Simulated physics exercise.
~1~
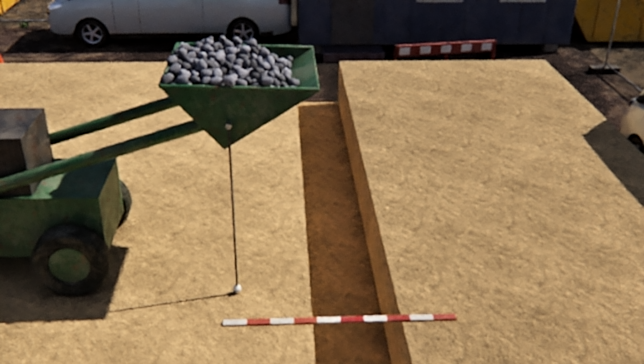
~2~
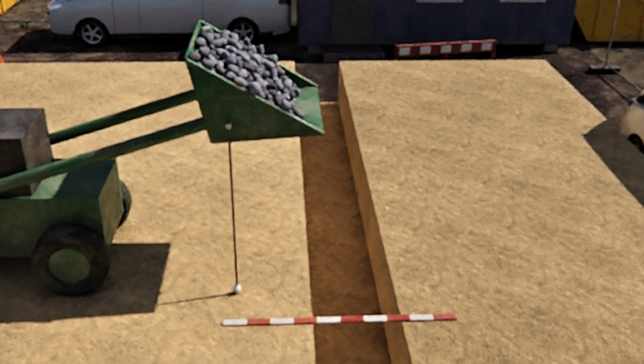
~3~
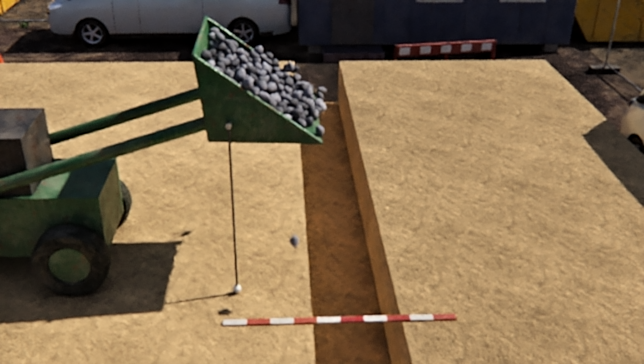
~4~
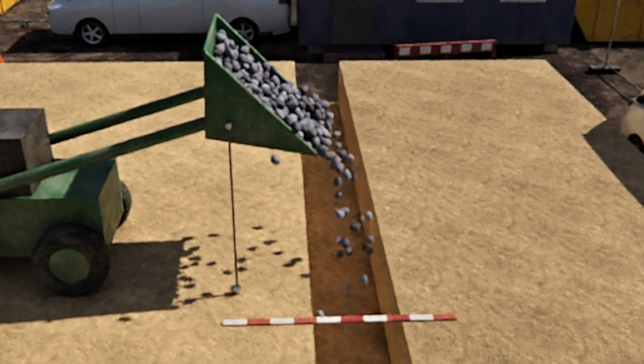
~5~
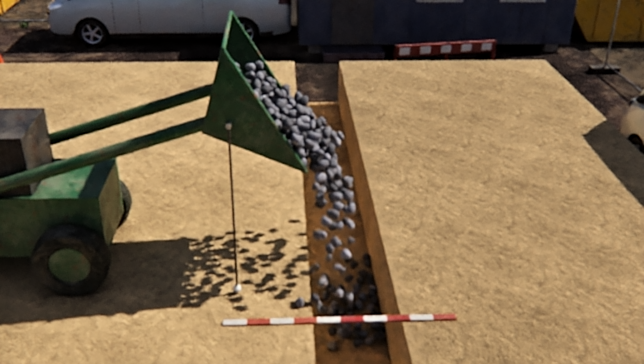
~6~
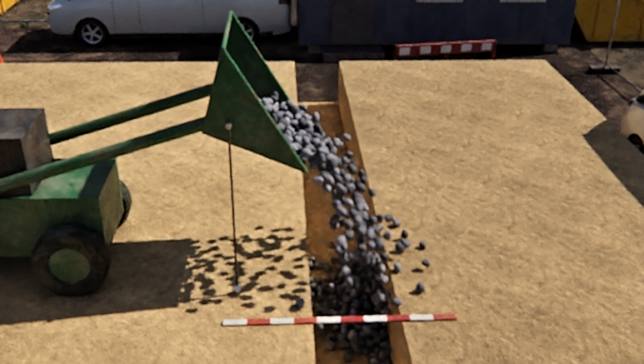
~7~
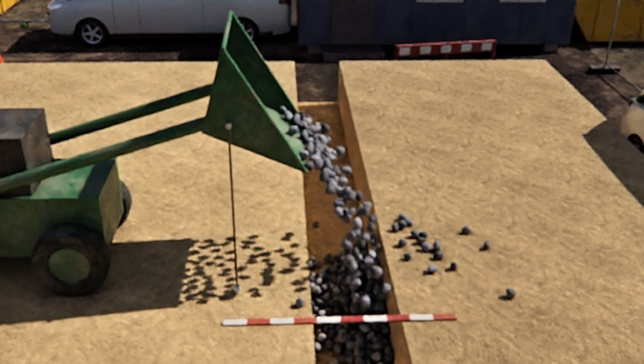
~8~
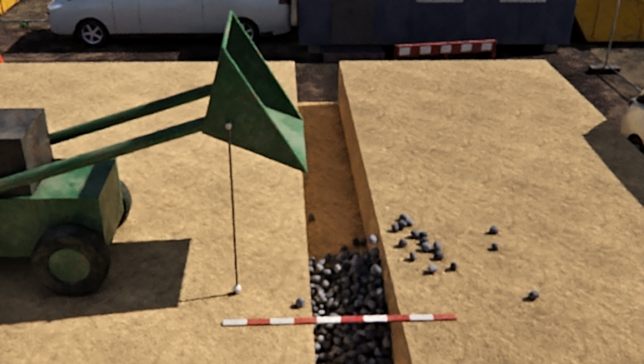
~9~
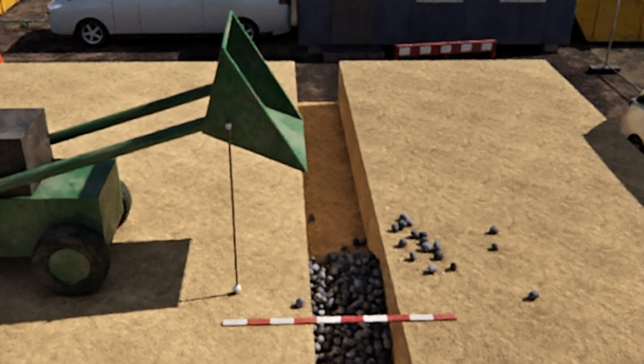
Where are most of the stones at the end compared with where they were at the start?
At the start the stones were heaped in the raised green bucket. By the end most of them lay lower down and to the right, in the bottom of the trench.
